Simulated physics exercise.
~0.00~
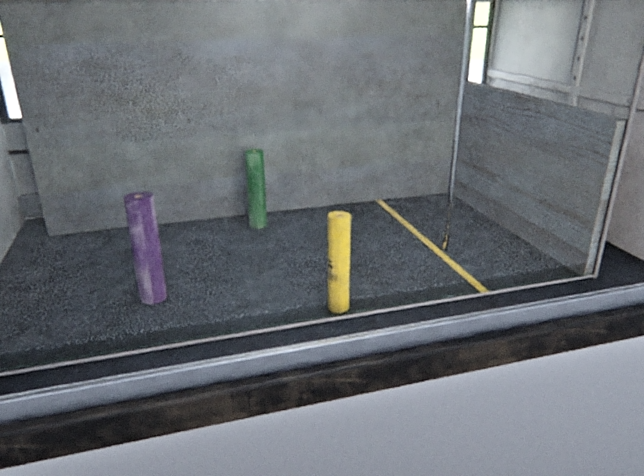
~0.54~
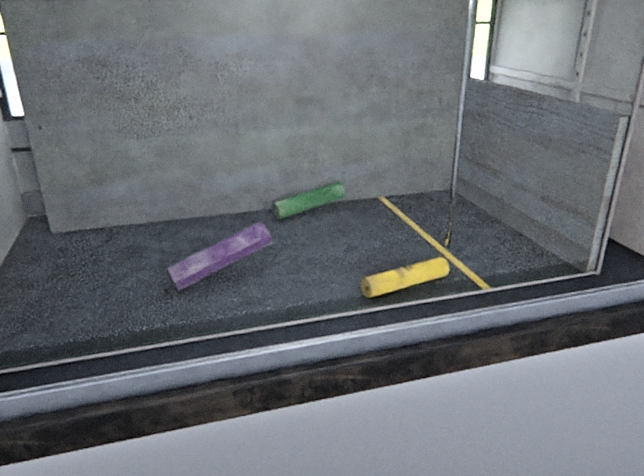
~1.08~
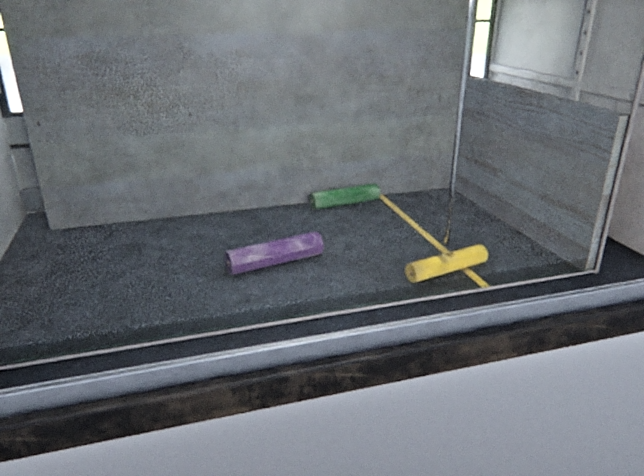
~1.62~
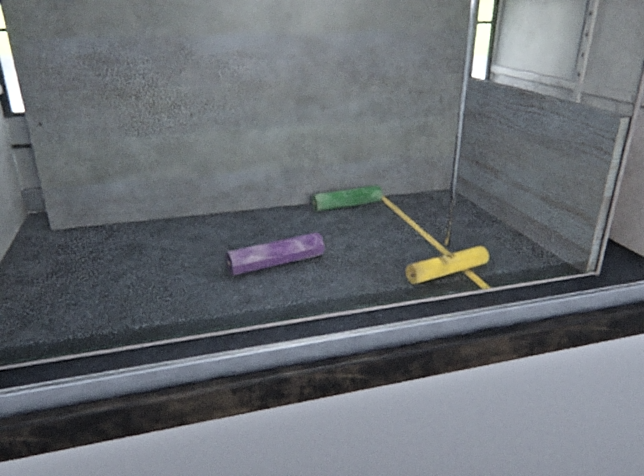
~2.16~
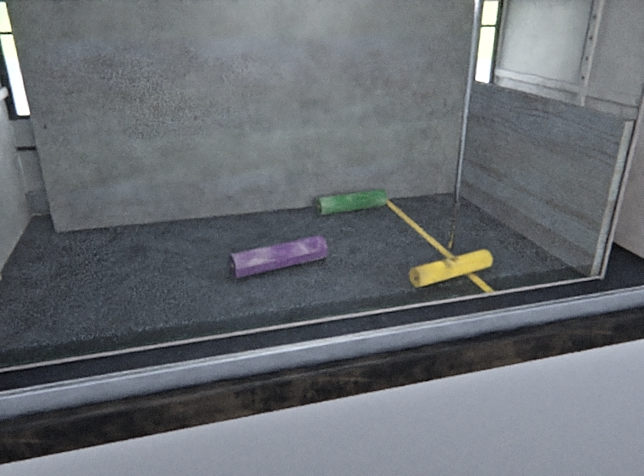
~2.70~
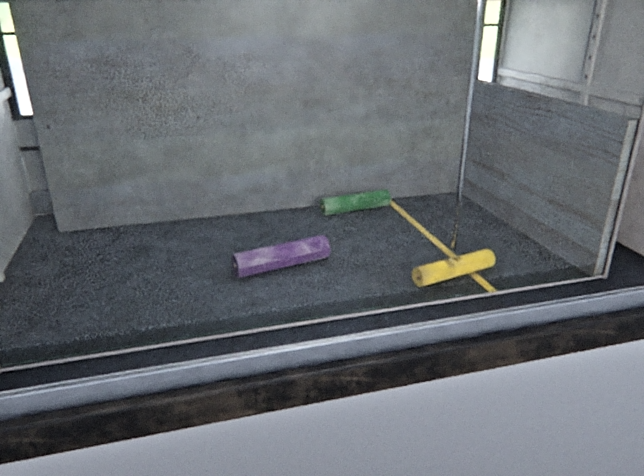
In this clip, purple, green and yellow rolls stand upright on the dark floor of a grey walled bay, then topple onto their sides and shift right. They come to rest lying down, the purple and yellow rolls both stopping short of the yellow line.
